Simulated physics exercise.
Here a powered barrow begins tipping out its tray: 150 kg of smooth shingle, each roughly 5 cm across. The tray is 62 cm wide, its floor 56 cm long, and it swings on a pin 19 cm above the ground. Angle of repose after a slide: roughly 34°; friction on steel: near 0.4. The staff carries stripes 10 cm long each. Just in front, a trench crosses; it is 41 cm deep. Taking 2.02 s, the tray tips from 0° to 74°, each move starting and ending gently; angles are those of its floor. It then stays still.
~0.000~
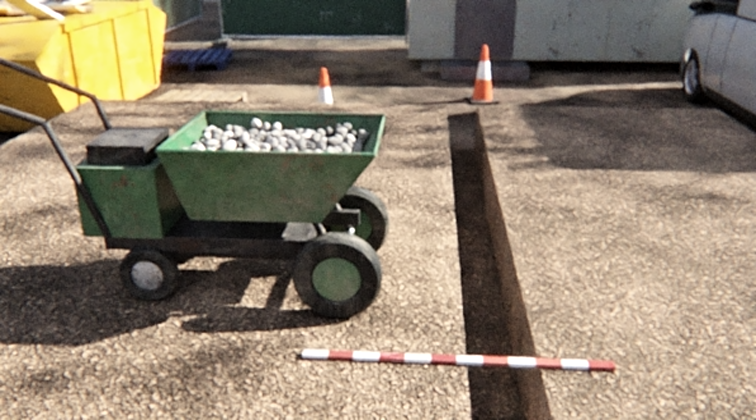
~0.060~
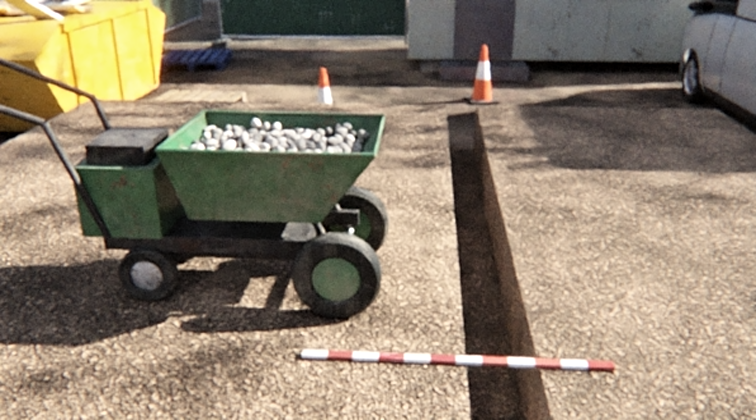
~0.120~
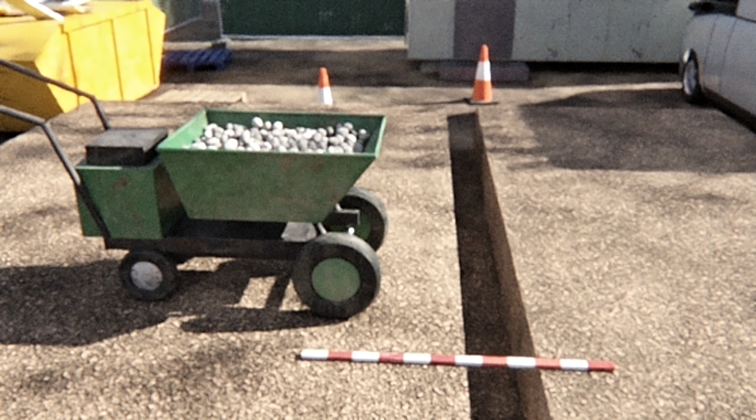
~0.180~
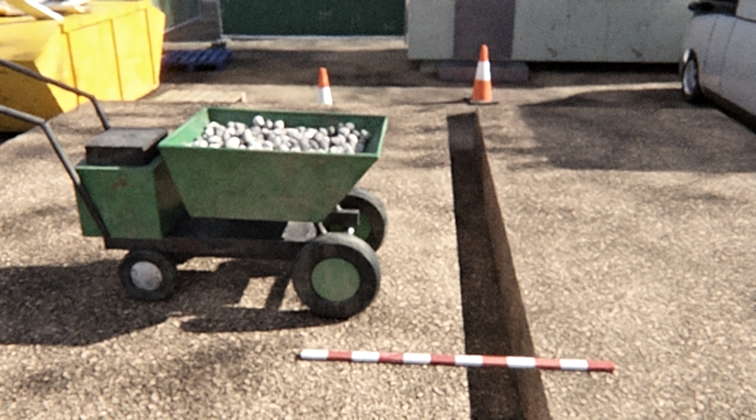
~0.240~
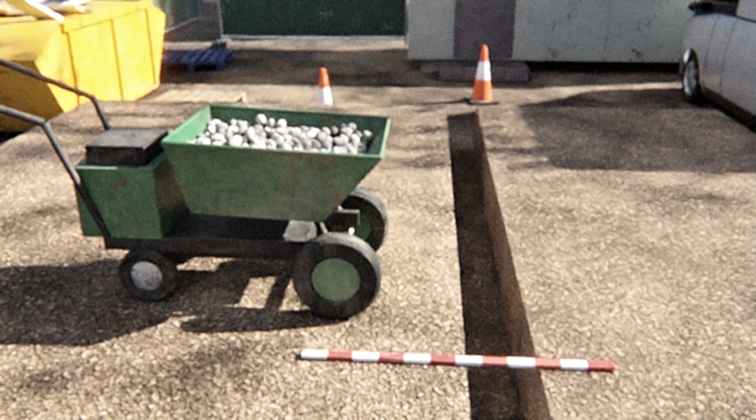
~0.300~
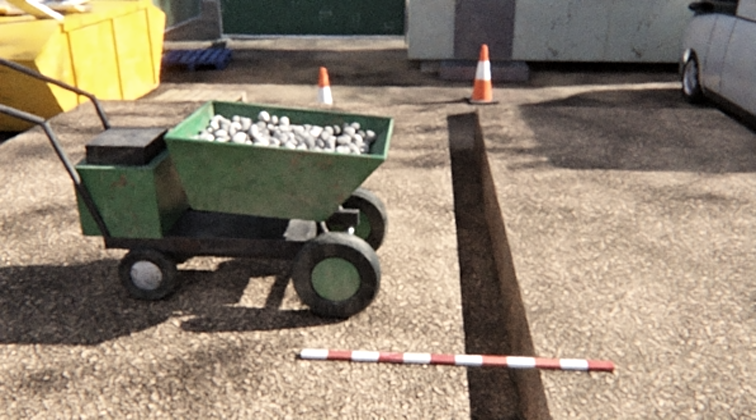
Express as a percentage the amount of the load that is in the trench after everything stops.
The amount is close to 73 per cent of the load.
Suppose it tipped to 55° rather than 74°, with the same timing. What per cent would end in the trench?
About 55 per cent would end up in the trench.
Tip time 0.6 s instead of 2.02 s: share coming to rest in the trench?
45 %.
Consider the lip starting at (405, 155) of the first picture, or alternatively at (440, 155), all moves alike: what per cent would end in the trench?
First place: Near 45%; second place: Near 15%.
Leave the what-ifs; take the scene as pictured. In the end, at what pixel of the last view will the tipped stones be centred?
Middle at around (499, 340), I'd say.
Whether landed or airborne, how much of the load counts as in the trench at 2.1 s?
By then, around 45 percent.
After 1.5 s the floor is at 63°; 95 % in the tray, 5 % in the trench; the foremost stones are at (508, 267).
After 2.1 s the floor is at 74°; 29 % in the tray, 47 % in the trench, 24 % past the trench; the foremost stones are at (648, 279).
After 2.5 s the floor is at 74°; 9 % in the tray, 63 % in the trench, 28 % past the trench; the foremost stones are at (707, 283).
After 4.4 s the floor is at 74°; 0 % in the tray, 73 % in the trench, 27 % past the trench; the foremost stones are at (729, 283).
